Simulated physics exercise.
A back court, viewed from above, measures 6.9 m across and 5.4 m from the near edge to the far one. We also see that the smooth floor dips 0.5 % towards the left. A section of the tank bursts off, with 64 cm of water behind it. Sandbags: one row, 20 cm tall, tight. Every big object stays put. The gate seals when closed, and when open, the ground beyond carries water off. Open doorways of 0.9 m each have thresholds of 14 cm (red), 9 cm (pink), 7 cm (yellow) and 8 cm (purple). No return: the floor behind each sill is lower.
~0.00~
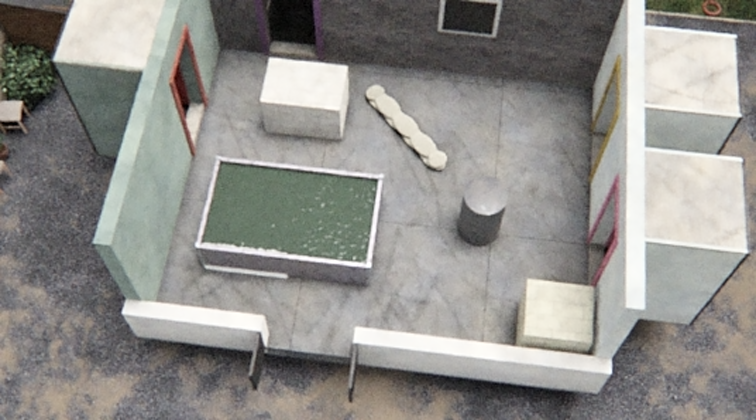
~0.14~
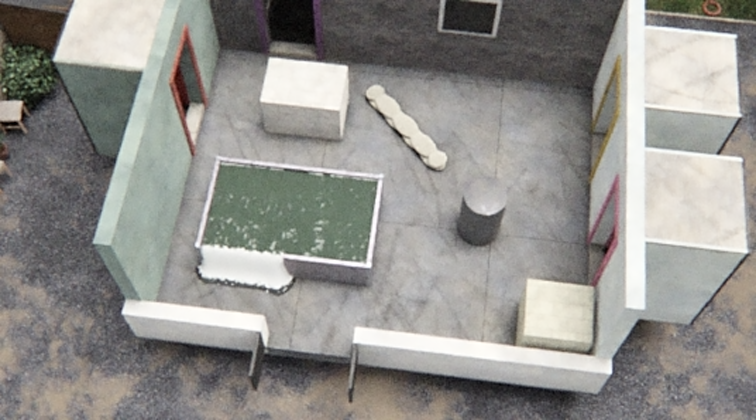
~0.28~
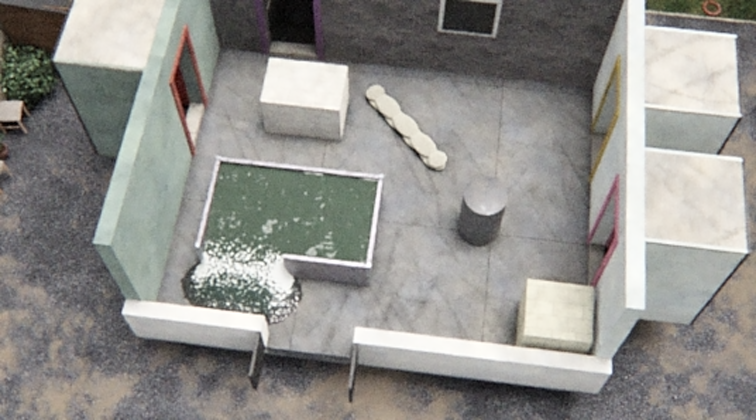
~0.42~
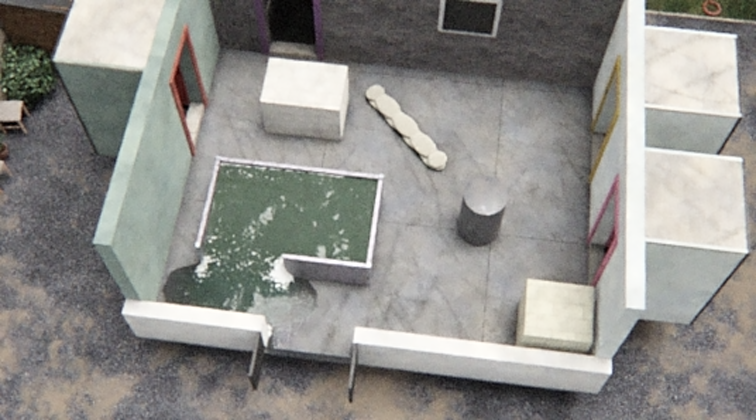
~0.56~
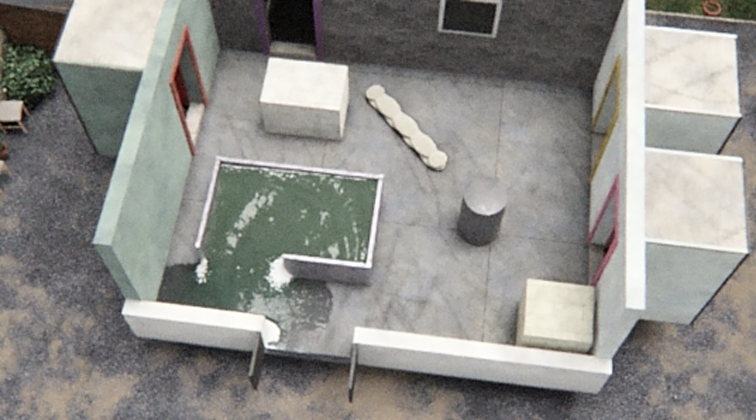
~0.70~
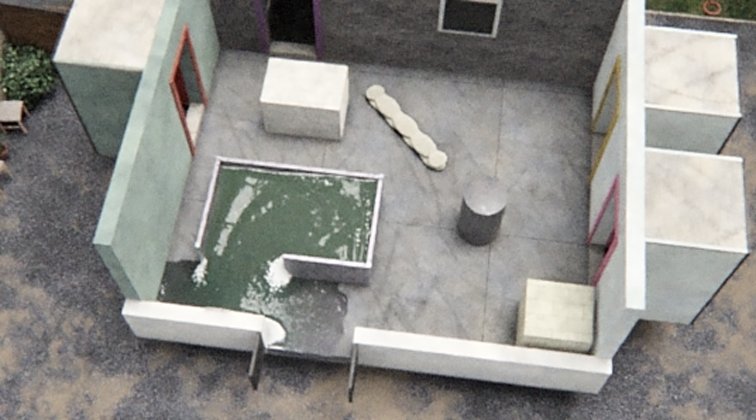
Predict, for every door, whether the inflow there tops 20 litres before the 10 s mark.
Prediction: At the red door it falls short of 20 litres; at the pink door it falls short of 20 litres; at the yellow door it falls short of 20 litres; at the purple door it tops 20 litres.
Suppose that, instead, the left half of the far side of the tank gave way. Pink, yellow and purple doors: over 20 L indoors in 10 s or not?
Then: Pink short of it, yellow beyond it, purple beyond it.
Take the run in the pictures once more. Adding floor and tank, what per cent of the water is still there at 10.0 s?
About 78 per cent.
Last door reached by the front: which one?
Yellow.
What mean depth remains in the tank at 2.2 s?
32 cm.
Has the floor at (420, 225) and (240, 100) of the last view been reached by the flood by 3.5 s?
Untouched, soaked.
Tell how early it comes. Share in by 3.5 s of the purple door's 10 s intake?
Roughly 10 percent is in by then.
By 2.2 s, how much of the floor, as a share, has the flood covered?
Wet share: About 25 %.
After 1.4 s water covers 10 % of the floor and is deepest (68 cm) near (153, 318); red door not reached, pink door not reached, yellow door not reached, purple door not reached.
After 2.2 s water covers 25 % of the floor and is deepest (46 cm) near (153, 318); red door 9 cm at the sill, 0 L in, pink door not reached, yellow door not reached, purple door not reached.
After 3.5 s water covers 45 % of the floor and is deepest (34 cm) near (219, 56); red door 12 cm at the sill, 0 L in, pink door not reached, yellow door not reached, purple door 14 cm at the sill, 5 L in.
After 6.0 s water covers 75 % of the floor and is deepest (18 cm) near (153, 318); red door 6 cm at the sill, 0 L in, pink door 4 cm at the sill, 0 L in, yellow door 4 cm at the sill, 0 L in, purple door 11 cm at the sill, 41 L in.
After 10.0 s water covers 95 % of the floor and is deepest (12 cm) near (164, 320); red door 4 cm at the sill, 0 L in, pink door 5 cm at the sill, 0 L in, yellow door 7 cm at the sill, 5 L in, purple door 9 cm at the sill, 48 L in.
